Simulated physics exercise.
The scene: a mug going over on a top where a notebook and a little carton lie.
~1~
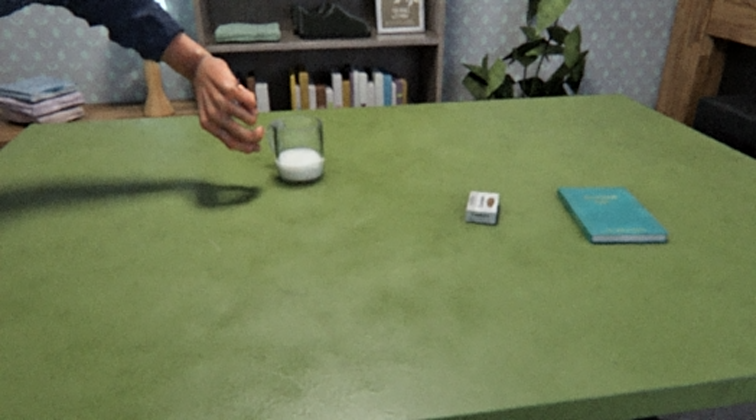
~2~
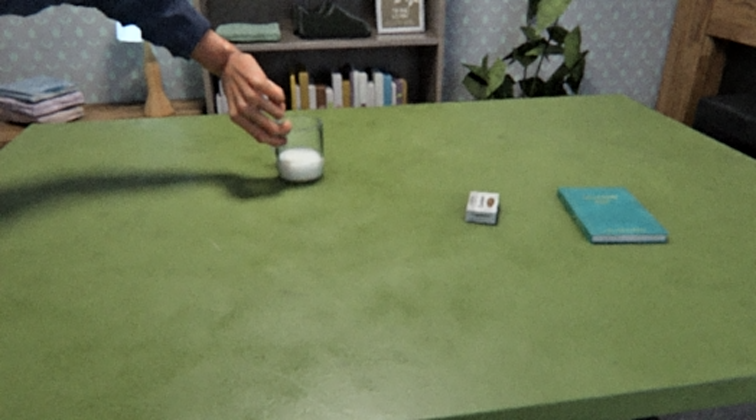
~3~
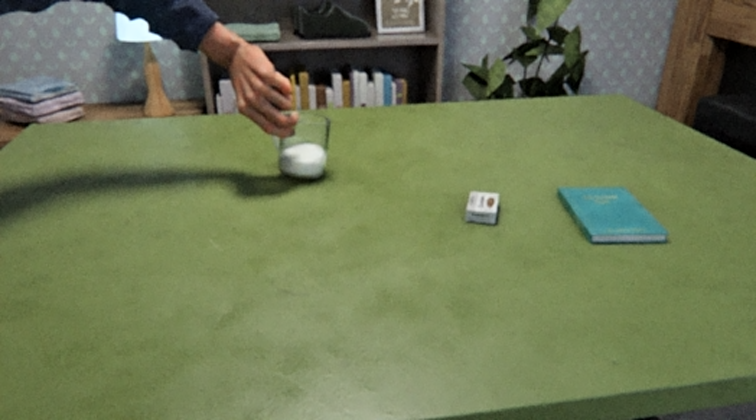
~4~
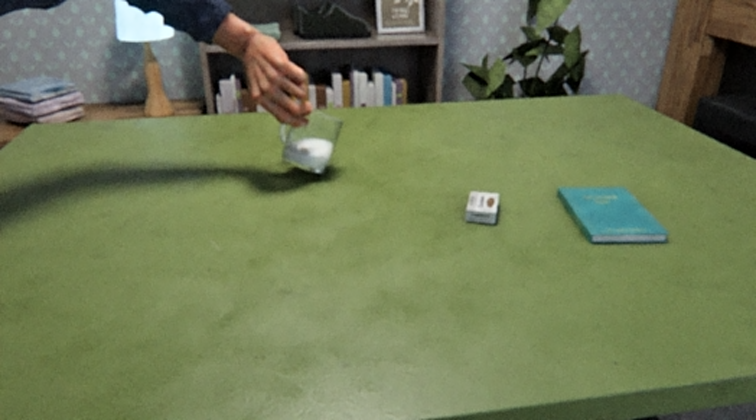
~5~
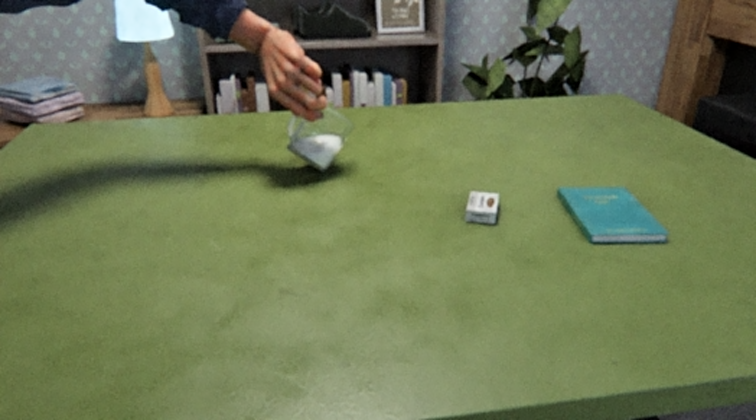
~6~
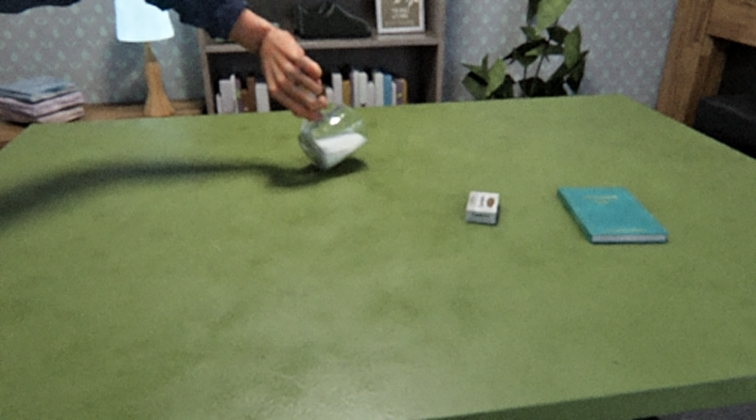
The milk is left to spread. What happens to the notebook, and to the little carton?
The notebook remains untouched and the little carton remains untouched.
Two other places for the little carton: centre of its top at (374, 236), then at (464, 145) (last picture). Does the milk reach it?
First it stays dry, then it ends up in the puddle.
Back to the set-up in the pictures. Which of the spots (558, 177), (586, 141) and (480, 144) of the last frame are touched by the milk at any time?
In turn: Untouched, clear of it, wet.
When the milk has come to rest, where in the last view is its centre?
Near (458, 132).
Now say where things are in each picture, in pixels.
It stands upright; mug (299, 147) about a third full; notebook (610, 209); little carton (483, 201), in the first frame.
The hand pushes it; mug about a third full, surface at (300, 158), in the second frame.
The hand pushes it; mug (304, 143) about a third full; little carton (483, 201), in the third frame.
The hand pushes it; mug (312, 138) tipped 25°; notebook (610, 209), in the fourth frame.
The hand pushes it; mug (321, 136) tipped 40°, in the fifth frame.
It is falling; mug (334, 137) tipped 70°; notebook (610, 209); little carton (483, 201), in the sixth frame.
Soon after, the puddle covers about as much as a plate; the notebook is dry; the little carton is dry.
Later, the puddle covers about as much as a tray; the notebook is dry; the little carton is dry.
In the end, the puddle covers about as much as a tray; the notebook is dry; the little carton is dry.
